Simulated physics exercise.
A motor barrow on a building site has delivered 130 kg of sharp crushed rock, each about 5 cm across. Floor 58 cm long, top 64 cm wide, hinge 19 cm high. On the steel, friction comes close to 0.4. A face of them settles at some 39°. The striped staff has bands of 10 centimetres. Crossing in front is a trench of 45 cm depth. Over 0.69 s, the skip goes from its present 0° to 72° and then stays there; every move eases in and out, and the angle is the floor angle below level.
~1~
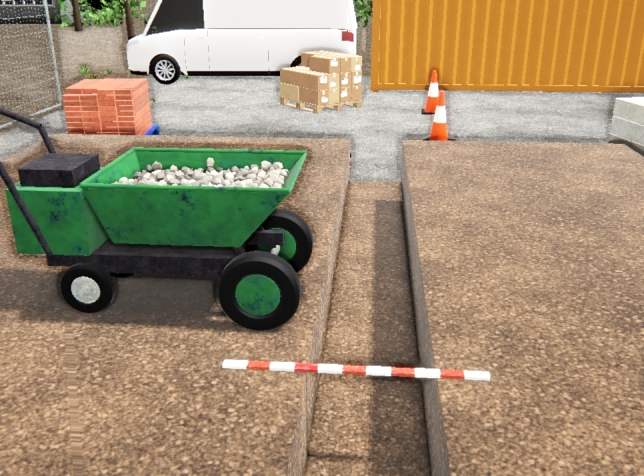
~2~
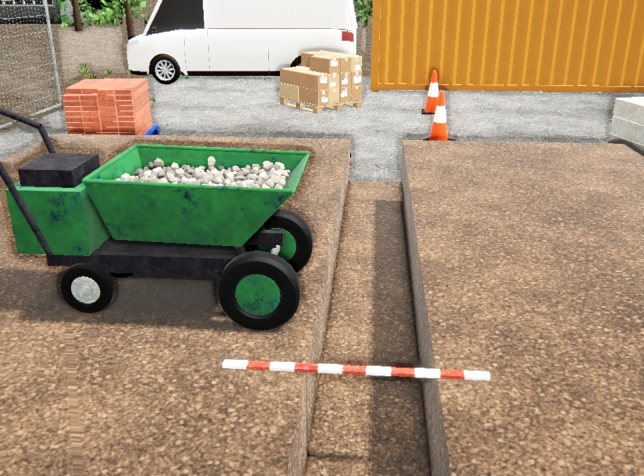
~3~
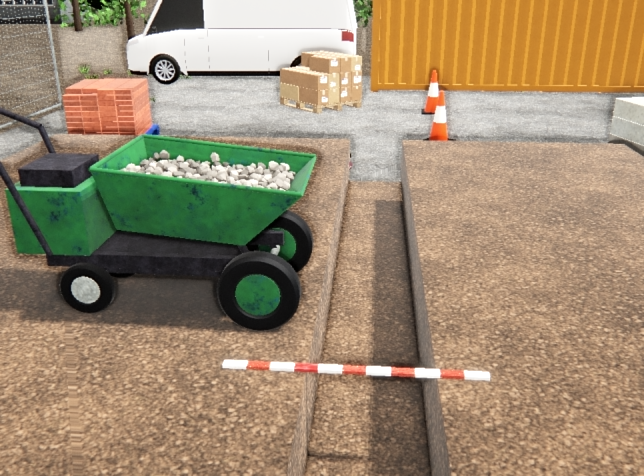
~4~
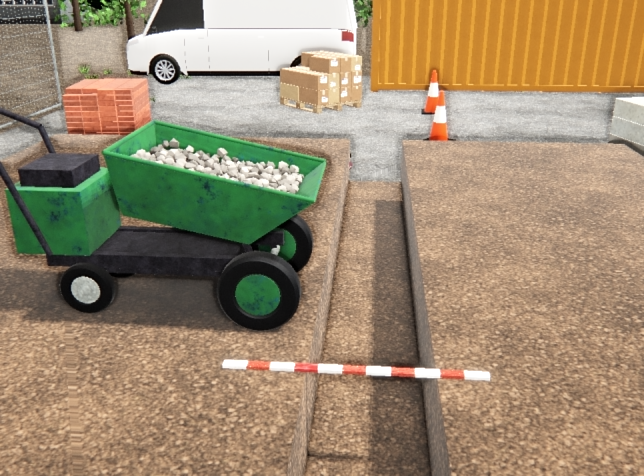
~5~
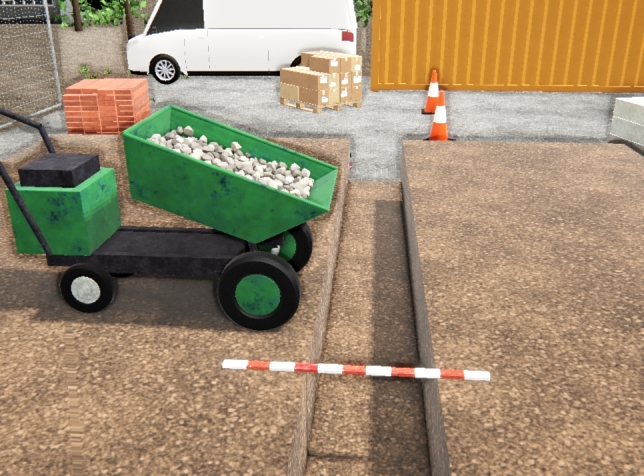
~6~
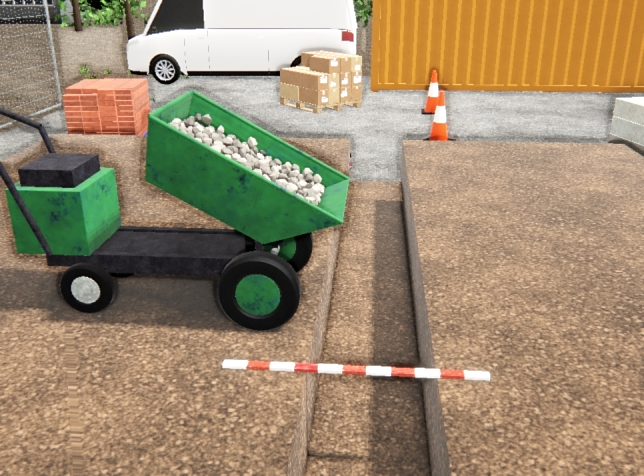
A green skip loaded with pale stones tilts steadily down to the right beside a trench.
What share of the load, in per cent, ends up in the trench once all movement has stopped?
About 67 per cent.
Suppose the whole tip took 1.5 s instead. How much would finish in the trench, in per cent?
85 per cent.
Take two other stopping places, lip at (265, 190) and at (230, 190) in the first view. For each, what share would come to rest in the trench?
That gives roughly 85 per cent and roughly 100 per cent.
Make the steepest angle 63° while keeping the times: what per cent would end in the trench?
Near 45 per cent then.
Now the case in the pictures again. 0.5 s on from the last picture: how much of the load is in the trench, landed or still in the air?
At that moment: Approx. 20 %.
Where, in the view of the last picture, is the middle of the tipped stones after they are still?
The middle should be near (410, 361).
Then, 0.2 s after the last picture the floor is at 61°, 100 % in the skip; the foremost stones are at (359, 246).
Then, 0.5 s after the last picture the floor is at 72°, 78 % in the skip, 20 % in the trench, 2 % past the trench; the foremost stones are at (438, 311).
Then, 0.8 s after the last picture the floor is at 72°, 20 % in the skip, 46 % in the trench, 34 % past the trench; the foremost stones are at (568, 301).
Then, 2.8 s after the last picture the floor is at 72°, 0 % in the skip, 67 % in the trench, 33 % past the trench; the foremost stones are at (628, 296).
